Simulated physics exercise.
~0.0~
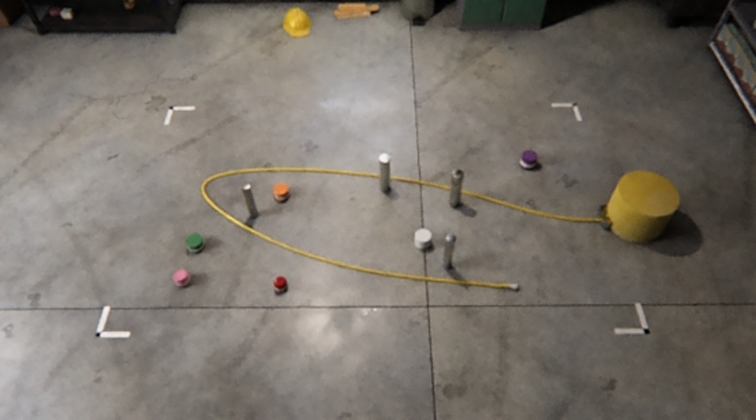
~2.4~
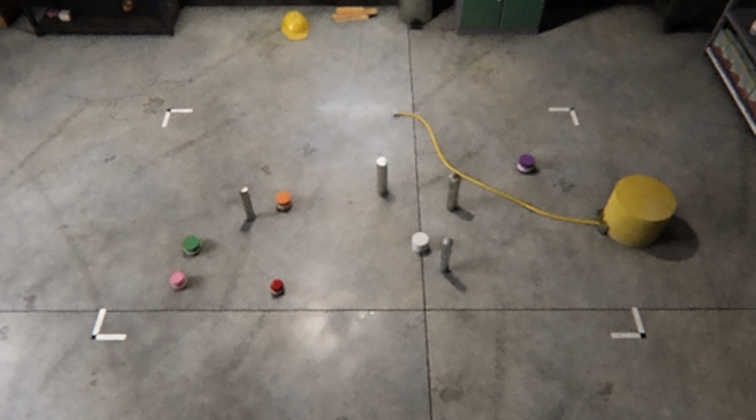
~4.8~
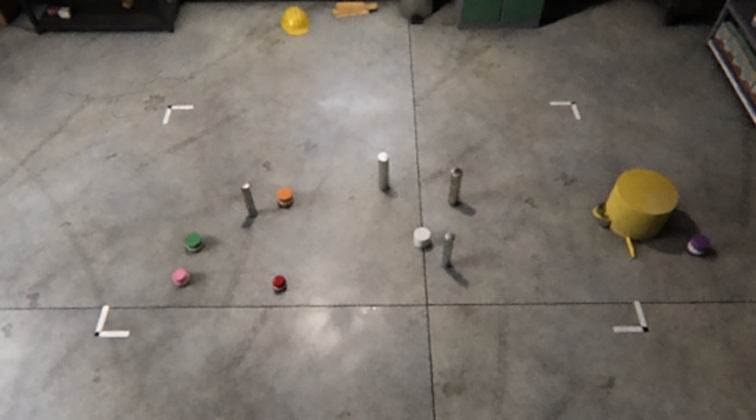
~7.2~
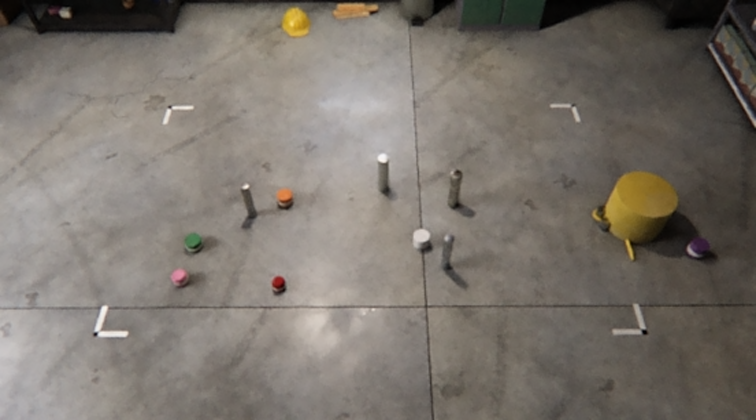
On a workshop floor, a yellow cord retracts past metal posts into a yellow drum, a purple-lidded container ending beyond it.
